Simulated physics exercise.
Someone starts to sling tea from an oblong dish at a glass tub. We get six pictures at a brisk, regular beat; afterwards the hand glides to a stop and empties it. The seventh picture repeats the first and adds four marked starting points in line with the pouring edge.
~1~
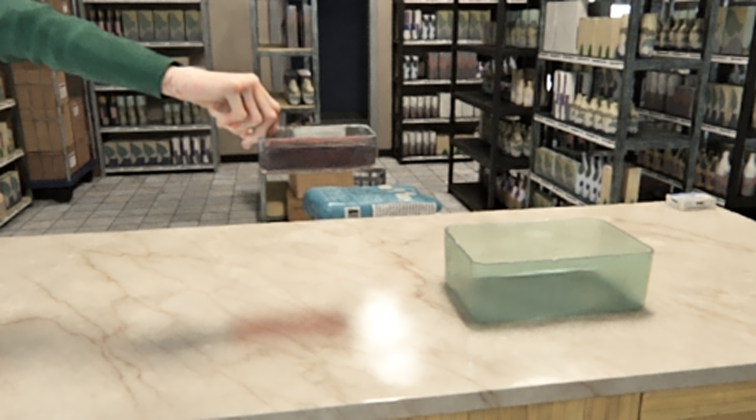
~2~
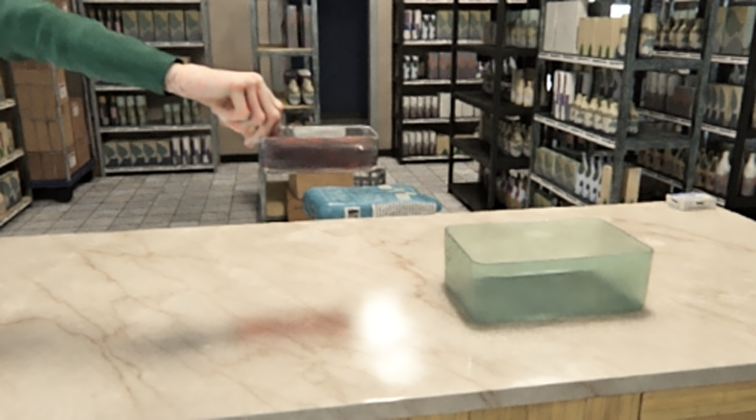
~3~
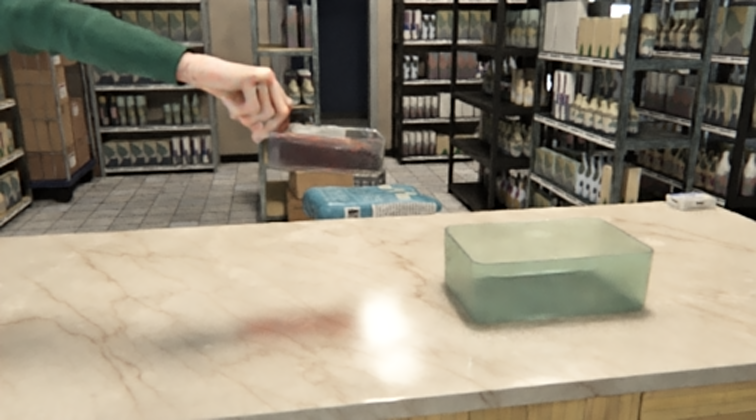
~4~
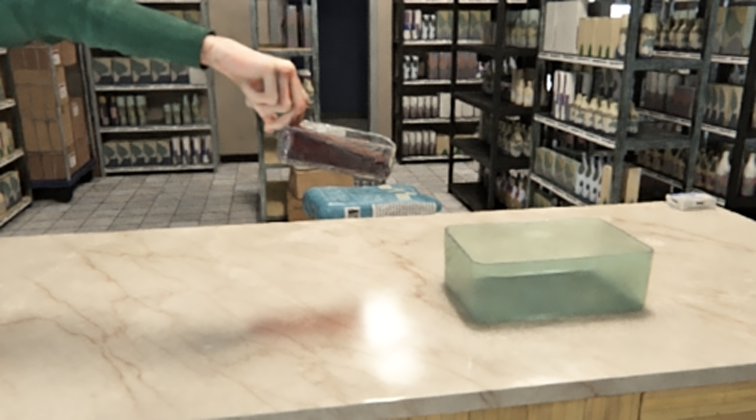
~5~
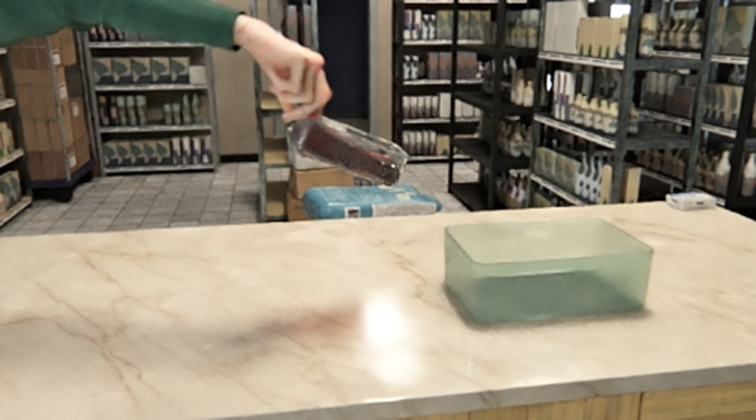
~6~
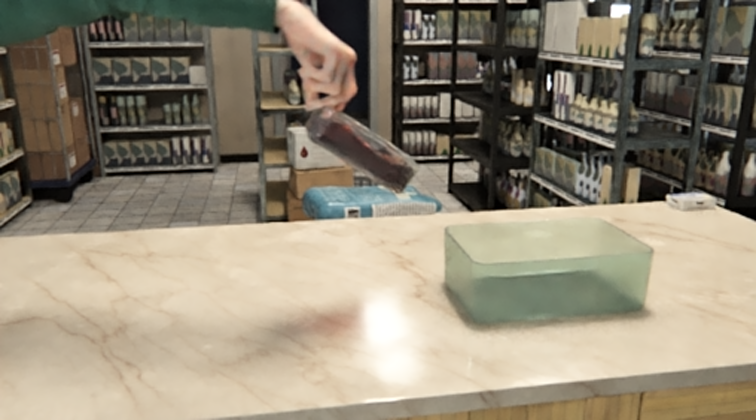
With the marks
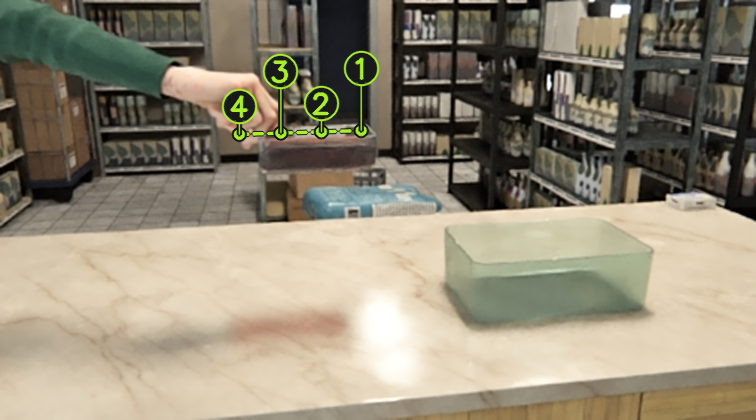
In a store aisle, a green-sleeved hand holding a clear dish of dark tea moves right, tilting it steadily near a glass tub.
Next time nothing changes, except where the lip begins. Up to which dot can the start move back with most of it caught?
Dot 2.
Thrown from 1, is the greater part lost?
No.
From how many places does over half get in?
Two of the four.
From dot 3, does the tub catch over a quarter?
No, it does not.
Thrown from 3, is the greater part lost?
Yes, that goes wrong.
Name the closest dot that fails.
That would be 3.
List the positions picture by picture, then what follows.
Upright, lip at (370, 130); tub from (470, 322) to (642, 307); nothing has left yet, in the first picture.
Upright, lip at (372, 131); nothing has left yet, in the second picture.
Tipped about 5°, lip at (379, 135); nothing has left yet, in the third picture.
Tipped about 13°, lip at (390, 141); nothing has left yet, in the fourth picture.
Tipped about 23°, lip at (402, 150); nothing has left yet, in the fifth picture.
Tipped about 34°, lip at (413, 161); nothing has left yet, in the sixth picture.
In lime, 1 at (361, 130); 2 at (321, 131); 3 at (280, 133); 4 at (239, 134).
With 1, about 81 % lands in the tub, 14 % falls short and 6 % goes beside or beyond.
With 2, about 78 % lands in the tub, 17 % falls short and 5 % goes beside or beyond.
With 3, about 10 % lands in the tub, 81 % falls short and 8 % goes beside or beyond.
With 4, about 0 % lands in the tub, 98 % falls short.
